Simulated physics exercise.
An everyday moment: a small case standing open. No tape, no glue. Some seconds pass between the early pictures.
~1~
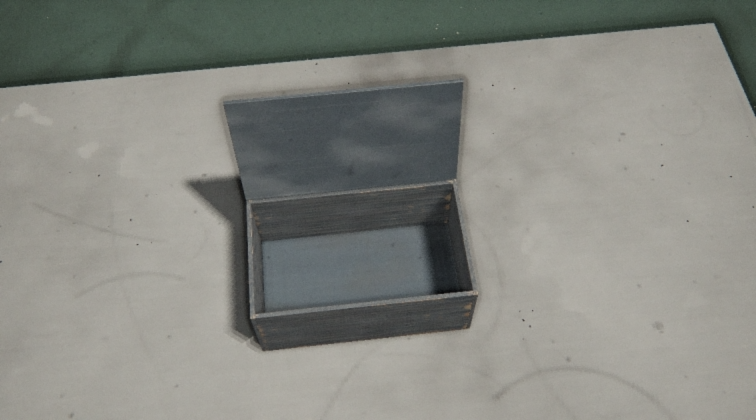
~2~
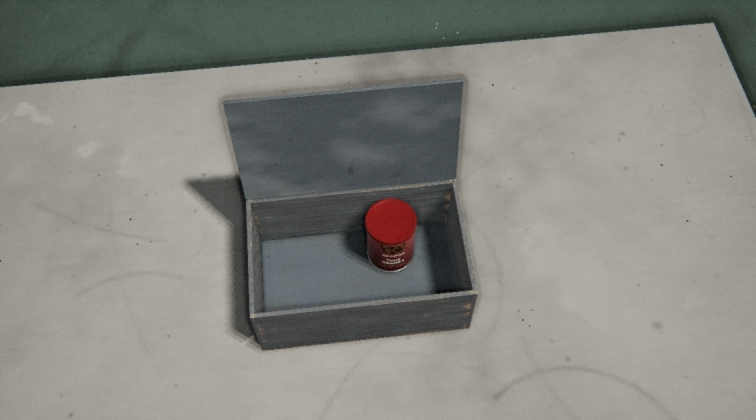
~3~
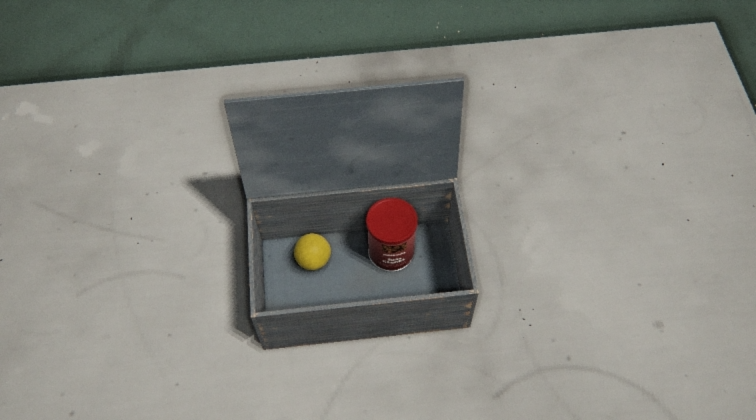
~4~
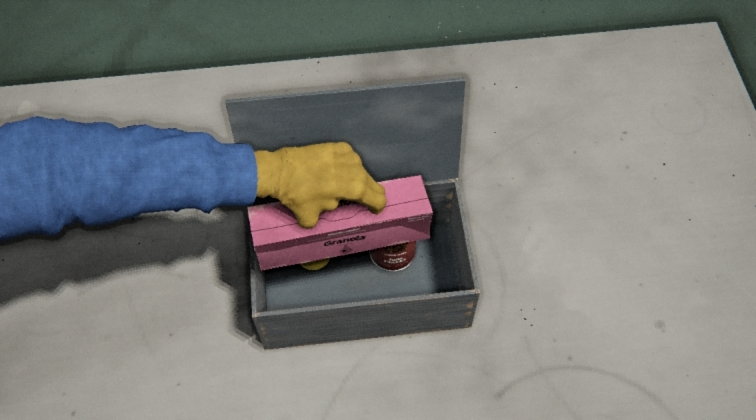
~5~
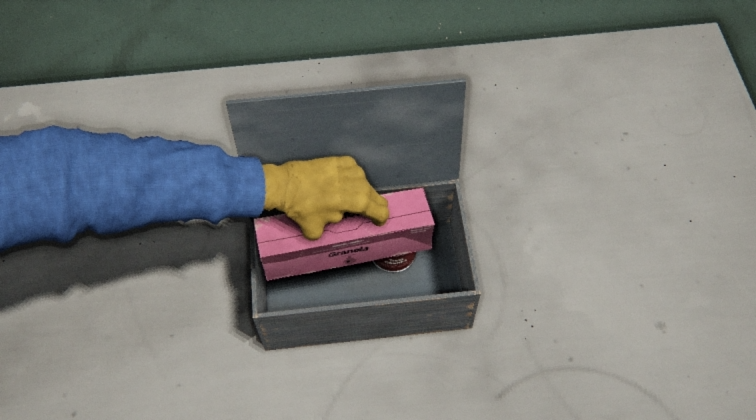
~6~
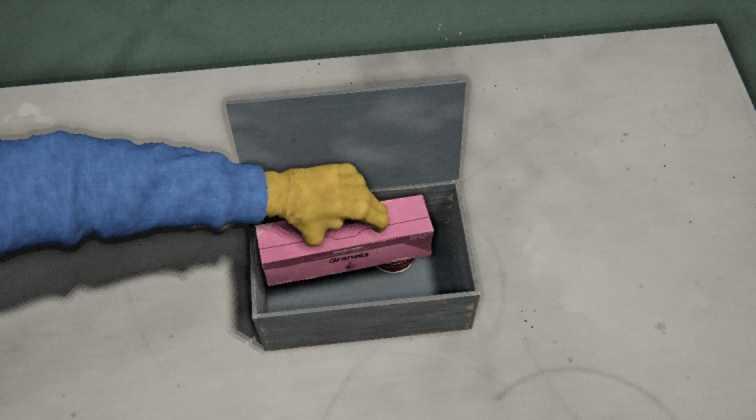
Red tin and yellow ball appearing in an open grey box, then a yellow-gloved hand lowering a pink carton over them.
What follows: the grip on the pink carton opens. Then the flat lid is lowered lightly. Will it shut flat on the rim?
In the end the lid sits on the rim.
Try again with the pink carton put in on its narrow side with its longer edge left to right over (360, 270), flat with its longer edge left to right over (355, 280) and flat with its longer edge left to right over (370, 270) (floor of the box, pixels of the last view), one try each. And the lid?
First, it sits on the rim; second, it shuts flat; third, it shuts flat.
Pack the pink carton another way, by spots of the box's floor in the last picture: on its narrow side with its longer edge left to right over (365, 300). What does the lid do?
Then it shuts flat.
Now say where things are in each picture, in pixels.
The last thing is not in view yet, in the first picture.
The last thing is not in view yet; red tin (391, 237), in the second picture.
The last thing is not in view yet; red tin (392, 236), in the third picture.
On its way; pink carton (341, 223), in the fourth picture.
On its way; pink carton (345, 234), in the fifth picture.
In place under the hand; pink carton (345, 240), in the sixth picture.
Then, 0.90 s after the last picture, lid starting down; pink carton on its side near (365, 293); yellow lemon rolled about its own width.
Then, 1.80 s after the last picture, lid 40° above the rim; pink carton on its side near (365, 293); yellow lemon rolled about its own width.
At rest, lid shut; tipped over in the box, pink carton; moved from the start, yellow lemon; red tin in place. Seen from the same camera at the end, pink carton near (365, 293).
